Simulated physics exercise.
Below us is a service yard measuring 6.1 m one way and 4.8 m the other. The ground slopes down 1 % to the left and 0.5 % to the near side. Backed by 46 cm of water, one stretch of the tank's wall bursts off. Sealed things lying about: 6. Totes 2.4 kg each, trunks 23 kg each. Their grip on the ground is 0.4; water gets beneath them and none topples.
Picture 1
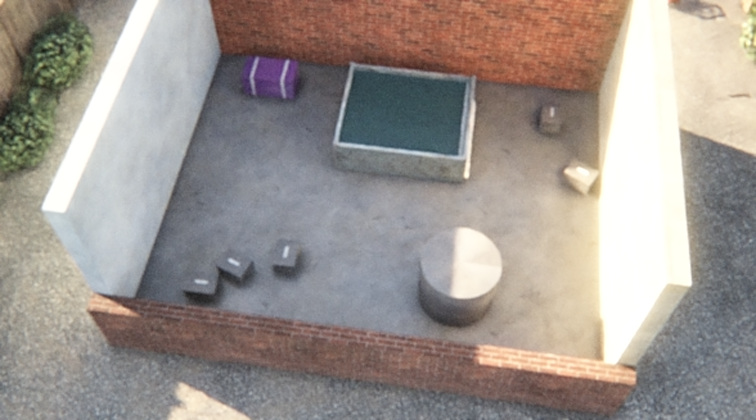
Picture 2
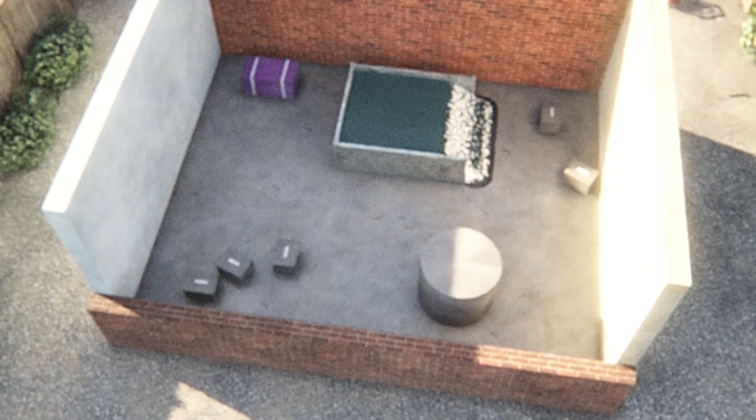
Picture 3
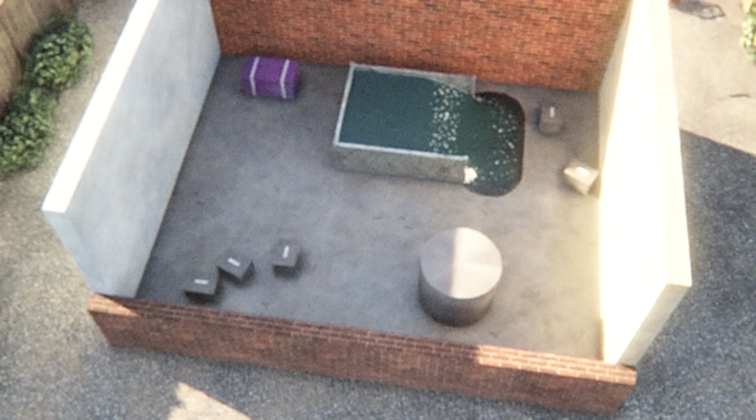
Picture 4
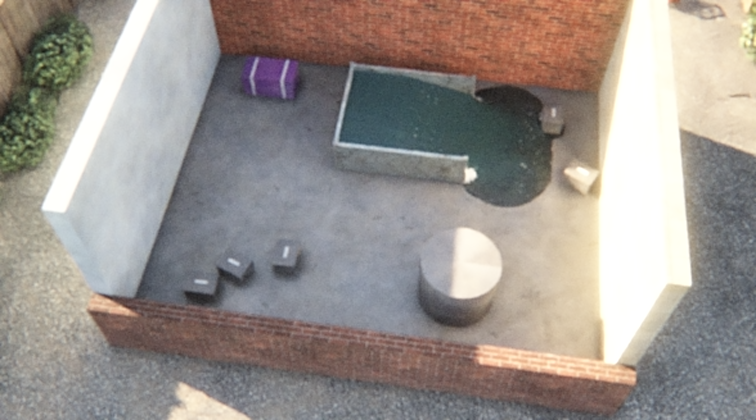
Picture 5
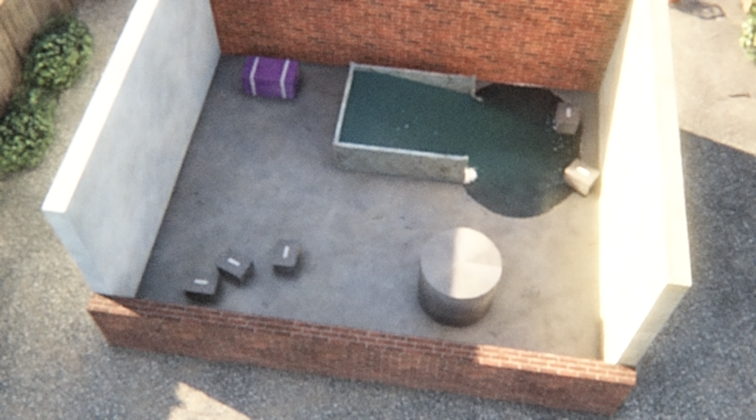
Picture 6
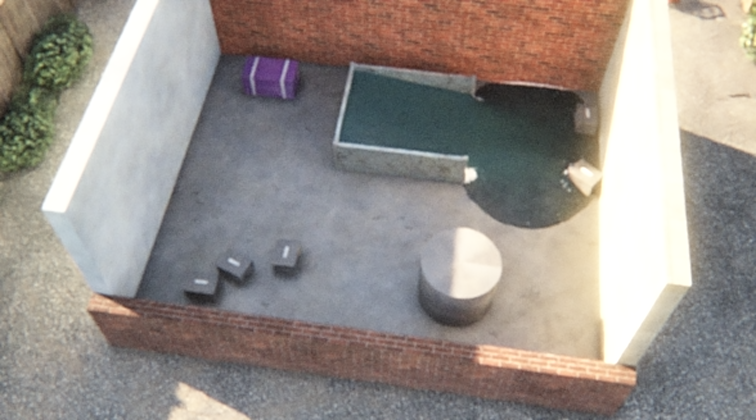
In the video, the right side of a water-filled tank in a walled yard bursts open, and dark green water spreads rightward, pushing a small grey box toward the right wall and nudging a paler one, while a purple trunk stays still.
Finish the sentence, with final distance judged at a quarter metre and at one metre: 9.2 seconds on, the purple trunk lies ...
Close to where it started.
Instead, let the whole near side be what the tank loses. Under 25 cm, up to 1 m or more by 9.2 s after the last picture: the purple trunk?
From there, the purple trunk gets moved partway.
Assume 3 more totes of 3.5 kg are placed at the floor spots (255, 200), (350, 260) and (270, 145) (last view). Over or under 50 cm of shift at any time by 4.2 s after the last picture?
First inside the limit, then inside the limit, then inside the limit.
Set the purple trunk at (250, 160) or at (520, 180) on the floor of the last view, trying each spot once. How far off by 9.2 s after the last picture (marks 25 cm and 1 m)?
One after the other: It stays more or less still, and then it is taken far off.
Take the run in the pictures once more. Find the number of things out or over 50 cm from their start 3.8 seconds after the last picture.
I count 1.
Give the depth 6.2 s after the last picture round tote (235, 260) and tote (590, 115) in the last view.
Close to 5 and 5 centimetres.
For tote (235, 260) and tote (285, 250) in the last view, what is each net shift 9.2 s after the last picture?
Respectively: 250 cm / 200 cm.
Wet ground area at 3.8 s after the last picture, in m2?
Somewhere around 17 m2, roughly.
Then, 1.2 s after the last picture the purple trunk is near (270, 69), 0.0 m from its start, aground; 2 afloat.
Then, 3.8 s after the last picture the purple trunk is near (270, 69), 0.0 m from its start, aground; 2 afloat.
Then, 6.2 s after the last picture the purple trunk is near (270, 69), 0.0 m from its start, aground; 5 afloat.
Then, 9.2 s after the last picture the purple trunk is near (270, 69), 0.0 m from its start, aground; 5 afloat.
